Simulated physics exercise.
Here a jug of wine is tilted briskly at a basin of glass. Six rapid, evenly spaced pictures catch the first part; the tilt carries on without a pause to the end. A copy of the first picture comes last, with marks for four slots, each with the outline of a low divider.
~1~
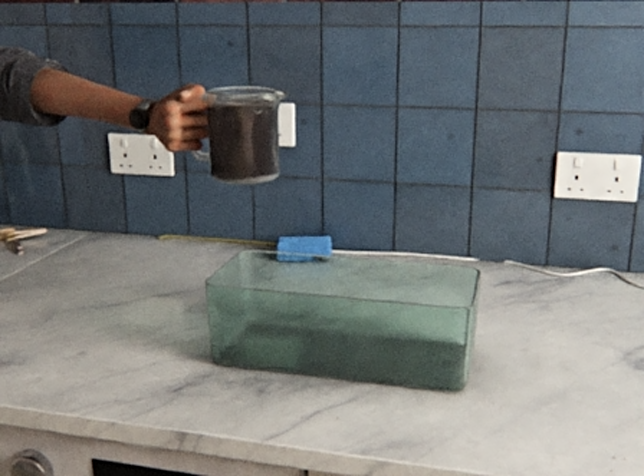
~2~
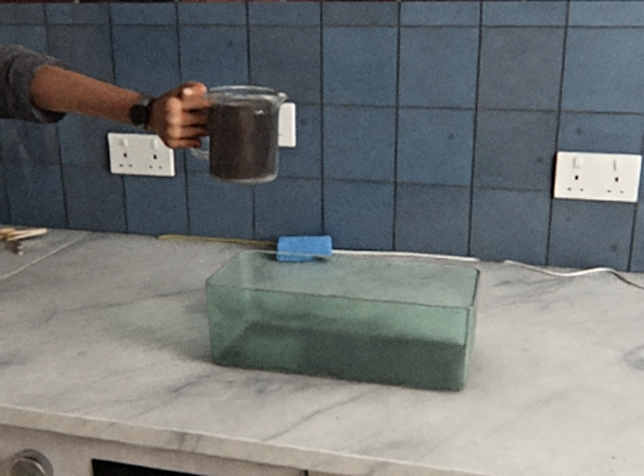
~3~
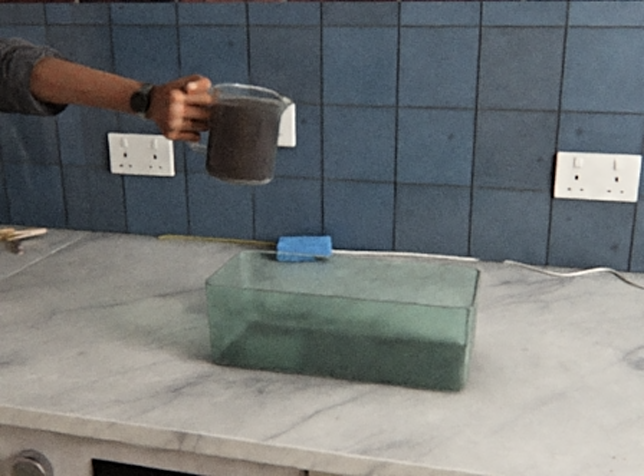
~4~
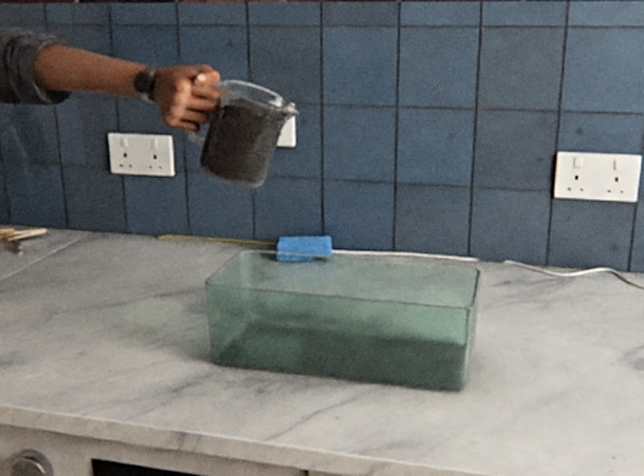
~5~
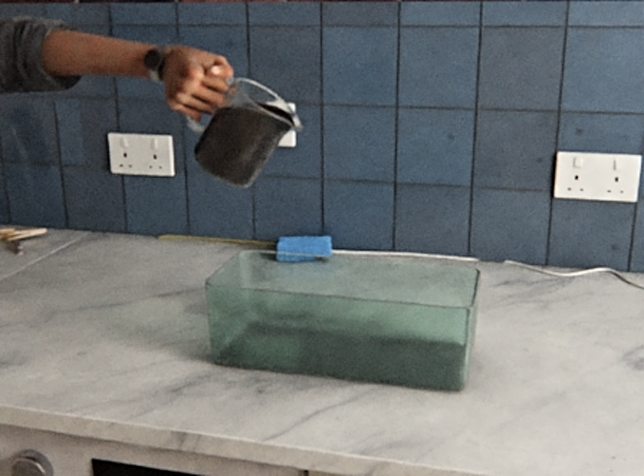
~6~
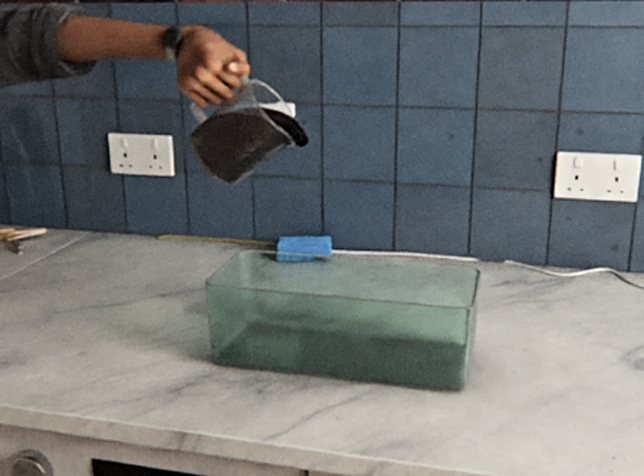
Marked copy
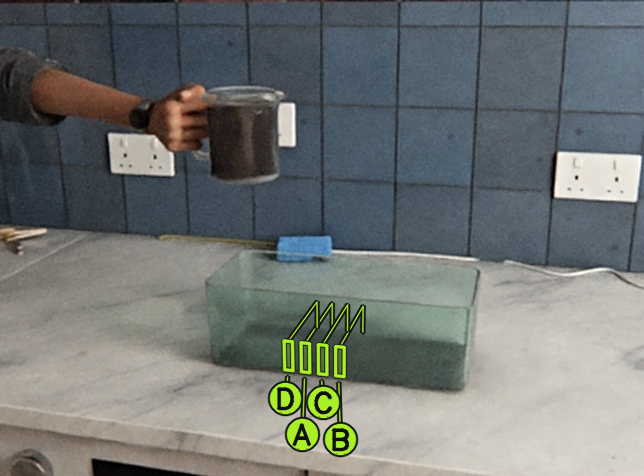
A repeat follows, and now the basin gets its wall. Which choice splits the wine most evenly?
Position C does it best.
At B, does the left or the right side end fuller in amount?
More ends on the left.
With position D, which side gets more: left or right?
The right one.
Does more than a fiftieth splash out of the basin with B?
Yes.
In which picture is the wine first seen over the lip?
Picture 6.
On the marked copy, A at (304, 378); B at (338, 382); C at (321, 380); D at (287, 376).
For position A, about 13 % ends left of the wall and 83 % right of it; 4 % is lost outside.
For position B, about 75 % ends left of the wall and 15 % right of it; 10 % is lost outside.
For position C, about 52 % ends left of the wall and 44 % right of it; 4 % is lost outside.
For position D, about 5 % ends left of the wall and 90 % right of it; 5 % is lost outside.
